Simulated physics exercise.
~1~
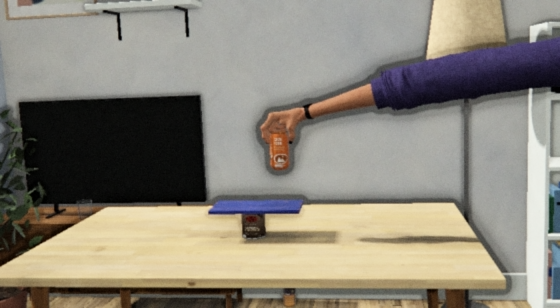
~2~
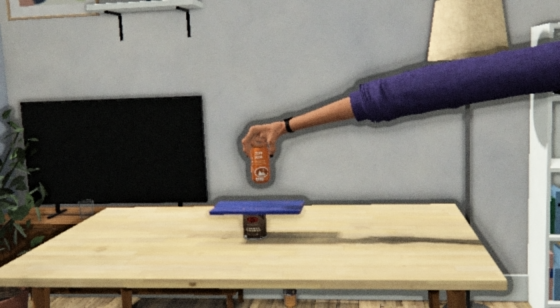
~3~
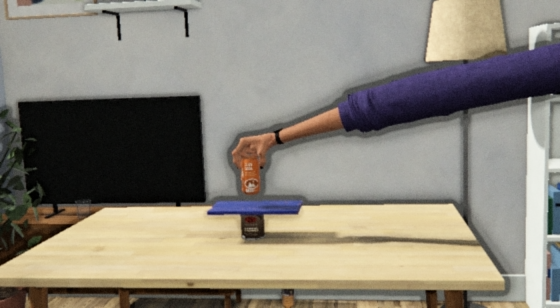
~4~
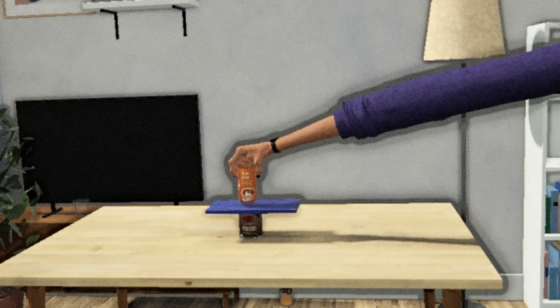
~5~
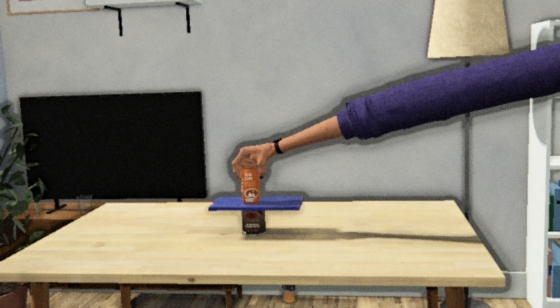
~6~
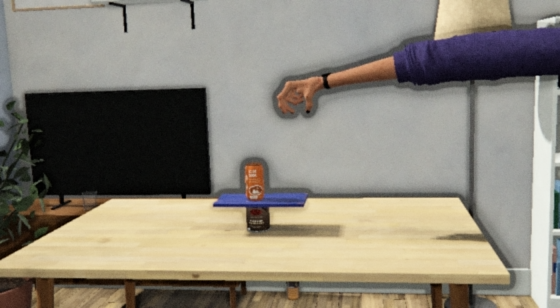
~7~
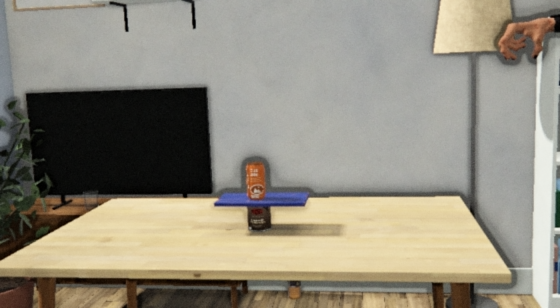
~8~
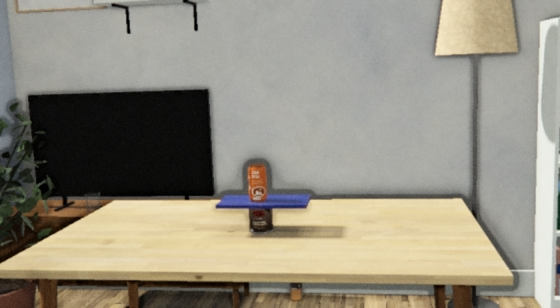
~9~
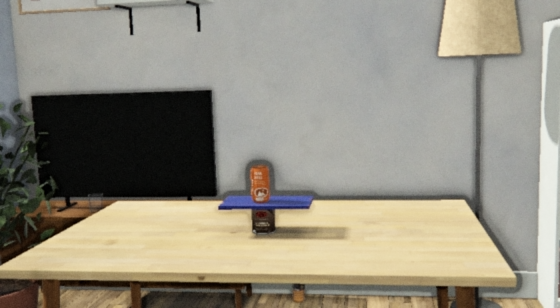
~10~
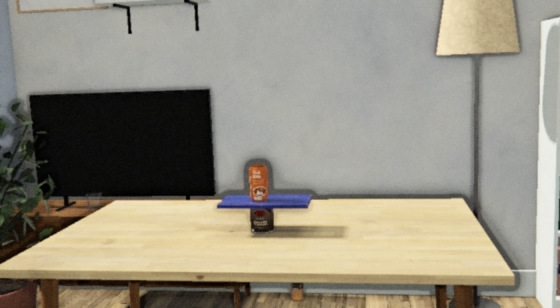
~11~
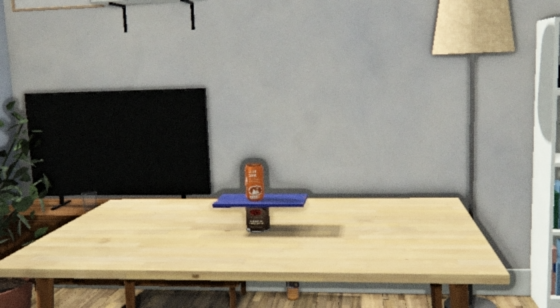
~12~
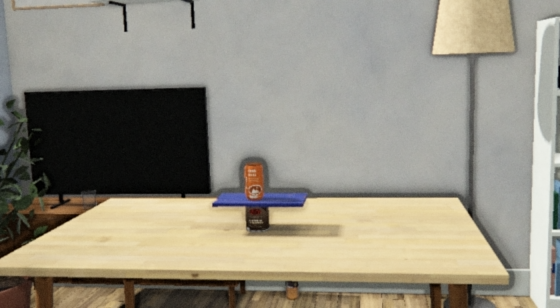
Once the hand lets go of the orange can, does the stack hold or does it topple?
The stack holds. The orange can stays upright on the blue board, which remains balanced on the dark tin.
An orange can, held by a hand in a purple sleeve, moved left and down onto a blue board resting on a dark tin on a wooden table. The hand let go and withdrew to the right, and the stack stayed standing.
